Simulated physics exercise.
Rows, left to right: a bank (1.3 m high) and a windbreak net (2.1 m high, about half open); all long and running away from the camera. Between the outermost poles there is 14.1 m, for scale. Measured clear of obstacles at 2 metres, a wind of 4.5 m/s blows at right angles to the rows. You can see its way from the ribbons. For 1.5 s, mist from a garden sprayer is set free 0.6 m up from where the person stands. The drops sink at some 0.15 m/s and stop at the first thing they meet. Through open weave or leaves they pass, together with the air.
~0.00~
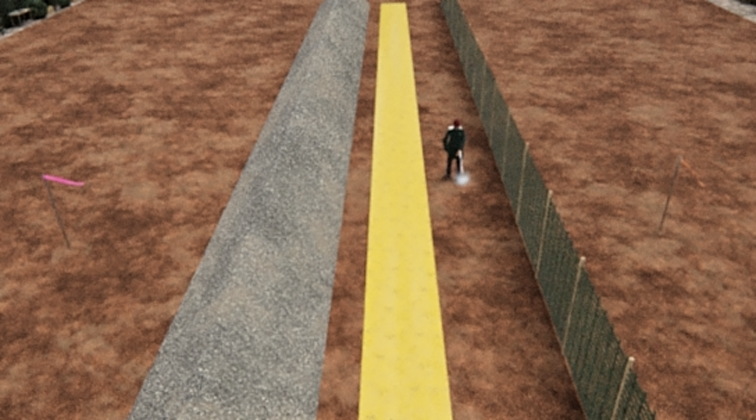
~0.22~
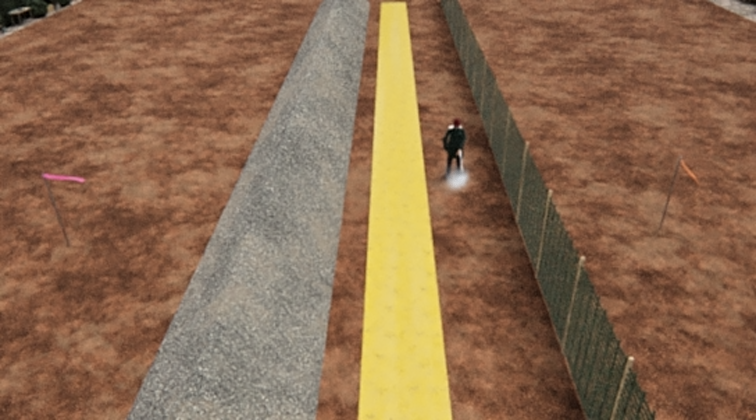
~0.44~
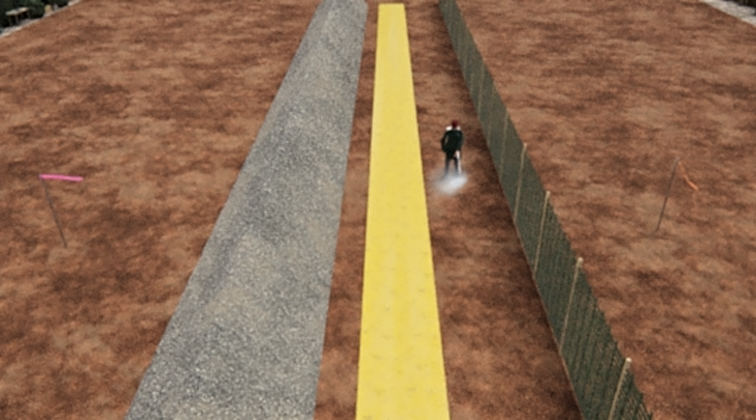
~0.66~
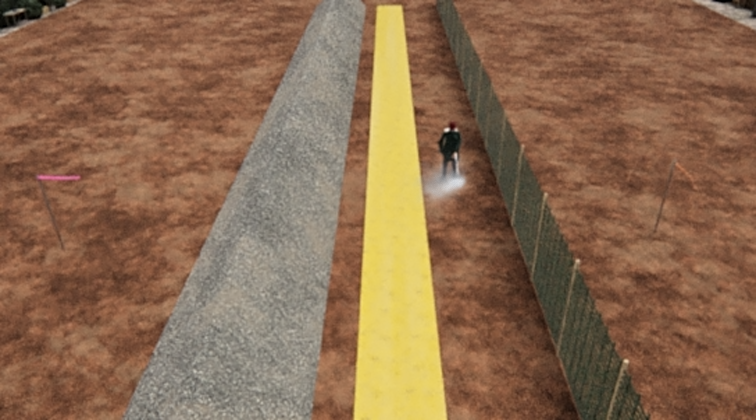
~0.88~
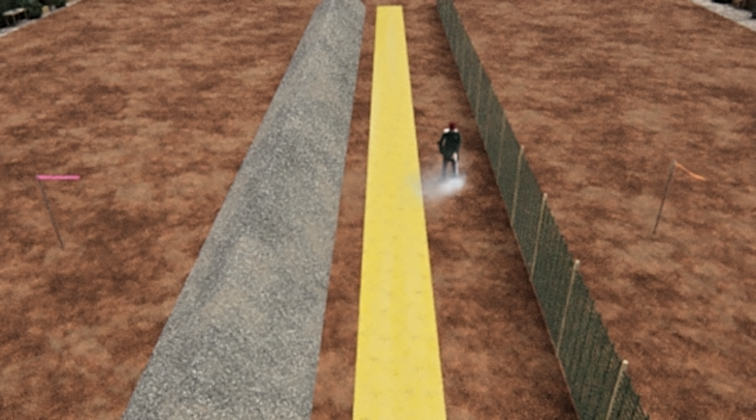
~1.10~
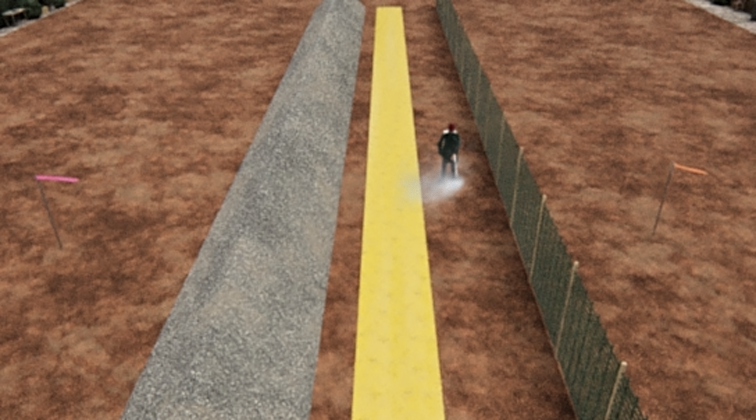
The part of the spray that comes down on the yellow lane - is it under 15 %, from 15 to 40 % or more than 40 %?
It is from 15 to 40 %.
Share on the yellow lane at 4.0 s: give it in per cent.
Estimate: Around 20 %.
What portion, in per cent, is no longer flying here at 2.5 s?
It comes to around 15 per cent.
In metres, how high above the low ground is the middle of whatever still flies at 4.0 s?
0.8 m.
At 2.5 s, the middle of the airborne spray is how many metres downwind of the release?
That distance is some 1.0 m.
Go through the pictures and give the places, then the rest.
The first picture shows the left ribbon ends at (84, 184), leaning 80 degrees to the right, the spray in the air spans x = 455 to 465 around y = 180 and it comes from (462, 176).
The second picture shows the right ribbon ends at (699, 189), leaning 35 degrees to the right, the spray in the air spans x = 450 to 465 around y = 180 and the yellow one passes (400, 228).
The third picture shows the left ribbon ends at (82, 179), leaning 85 degrees to the right, the spray in the air spans x = 435 to 465 around y = 180 and the top of the bank crosses (280, 155).
The fourth picture shows the spray in the air spans x = 420 to 460 around y = 180 and the yellow one passes (394, 182).
The fifth picture shows the left ribbon ends at (79, 177), leaning 90 degrees to the right and the spray in the air spans x = 415 to 460 around y = 180.
The sixth picture shows the right ribbon ends at (708, 174), leaning 75 degrees to the right, the spray in the air spans x = 405 to 460 around y = 180 and the top of the bank crosses (276, 158).
After 2.5 s, 83 % is in the air or yet to come; 11 % lies on the yellow lane; the middle of what still flies is 0.7 m above the low ground, near (413, 179).
After 4.0 s, 69 % is in the air or yet to come; 22 % lies on the yellow lane; the middle of what still flies is 0.8 m above the low ground, near (402, 175).
After 8.0 s, 43 % is in the air or yet to come; 28 % lies on the yellow lane; the middle of what still flies is 1.0 m above the low ground, near (440, 168).
After 20.0 s, 6 % is in the air or yet to come; 30 % lies on the yellow lane.
After 45.0 s, 0 % is in the air or yet to come; 30 % lies on the yellow lane.
